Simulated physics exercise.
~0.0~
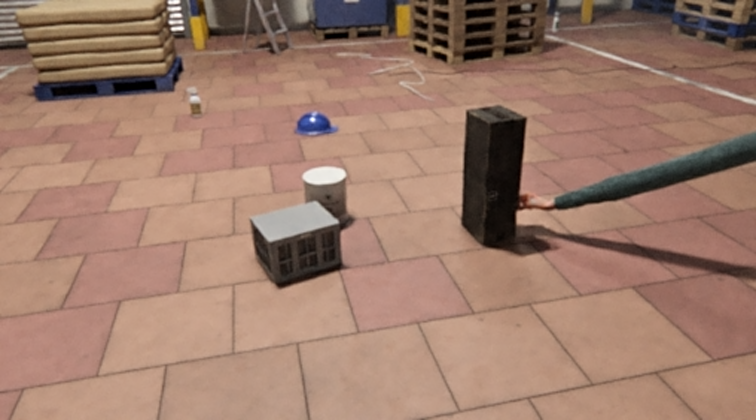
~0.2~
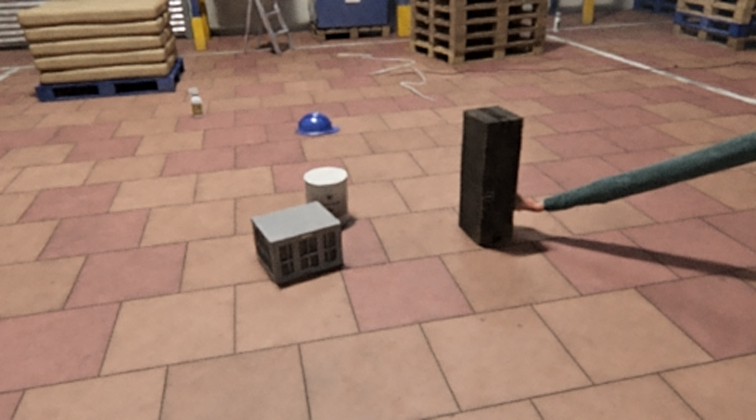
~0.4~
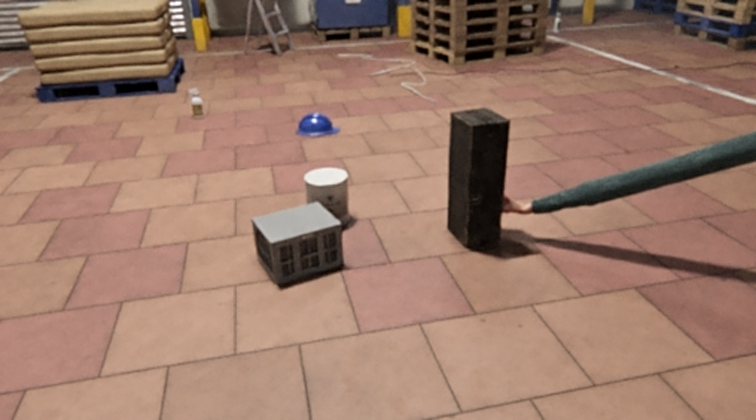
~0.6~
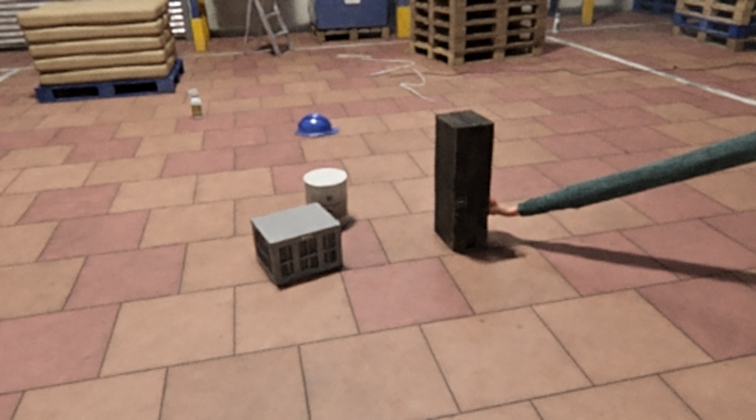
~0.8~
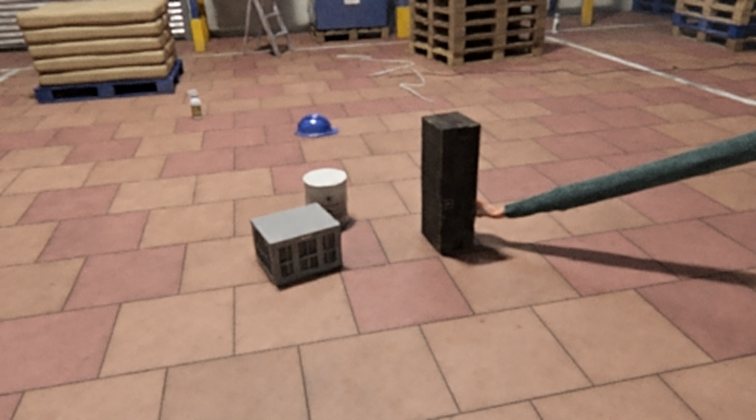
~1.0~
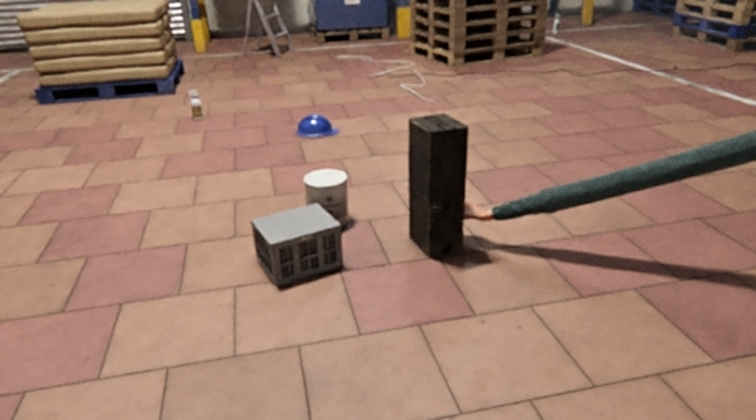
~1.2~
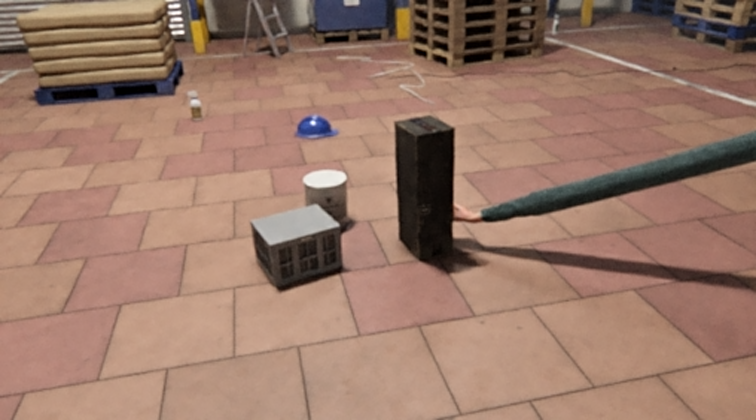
An arm in a dark green sleeve reaches in from the right toward a tall black box standing on a reddish tiled floor, seen from slightly above by a gently swaying camera. A grey crate and a white pail sit to the left, with a blue helmet behind them and stacked sacks, a ladder and wooden pallets farther back. The hand presses low on the box's right side and slides it steadily leftward. The box stays upright as it nears the crate and pail, which remain in place. It ends standing just short of them, the hand still beside it.
